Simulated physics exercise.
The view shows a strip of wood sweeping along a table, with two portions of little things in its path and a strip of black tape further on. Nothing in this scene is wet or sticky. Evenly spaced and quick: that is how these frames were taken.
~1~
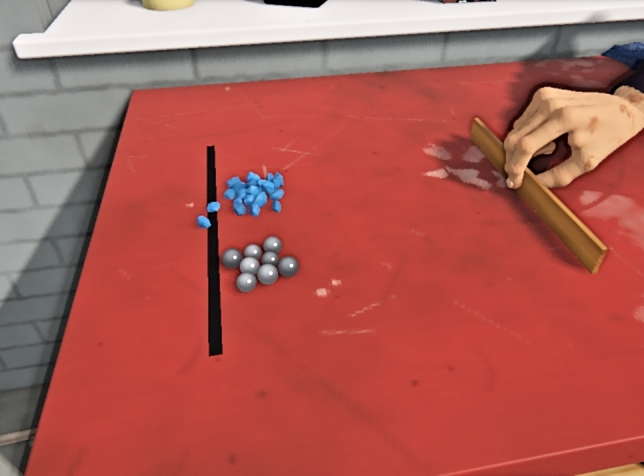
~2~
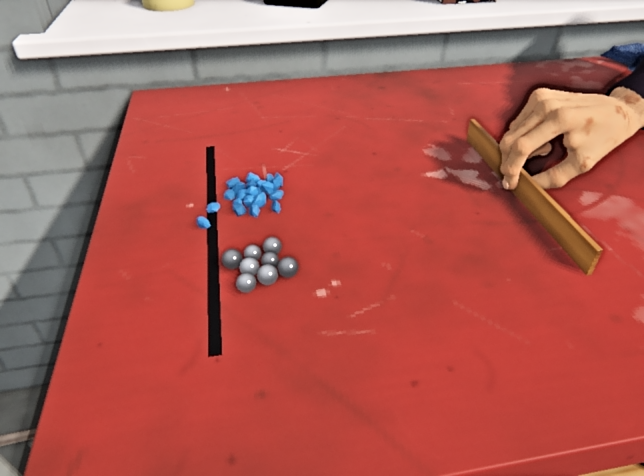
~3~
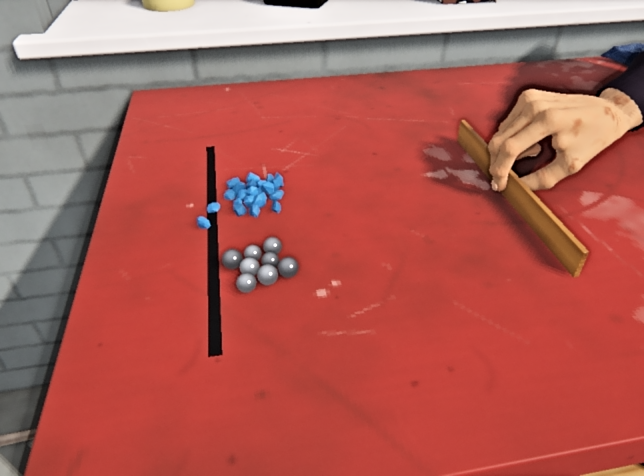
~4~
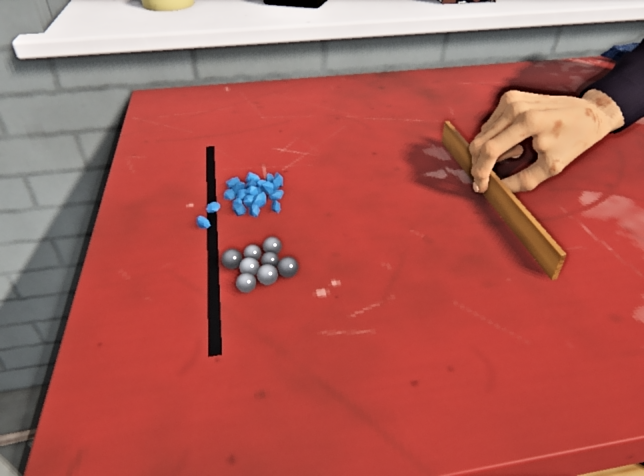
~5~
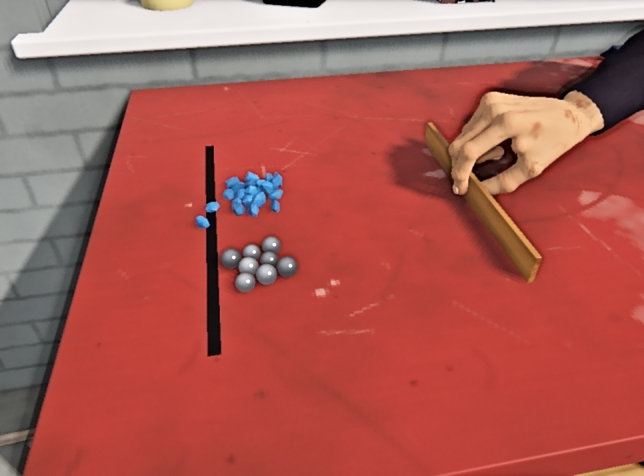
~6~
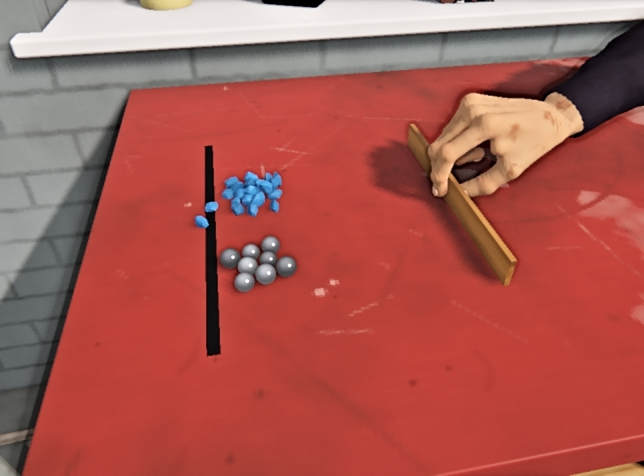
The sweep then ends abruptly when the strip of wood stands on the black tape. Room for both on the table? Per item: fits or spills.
Outcome: The near handful partly falls; the far handful does not fall.
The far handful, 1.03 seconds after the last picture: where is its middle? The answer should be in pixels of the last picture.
Near (172, 206).
Then, 0.36 s after the last picture, strip of wood still moving, near (326, 192); near handful all on the table, its front near (230, 258); far handful all on the table, its front near (201, 222).
Then, 0.75 s after the last picture, strip of wood stopped at the black tape; near handful all on the table, its front near (137, 324); far handful all on the table, its front near (150, 216).
Then, 1.03 s after the last picture, strip of wood stopped at the black tape; near handful about a quarter over the edge; far handful all on the table, its front near (145, 217).
At rest, strip of wood stopped at the black tape; near handful all over the edge; far handful all on the table, its front near (145, 217).
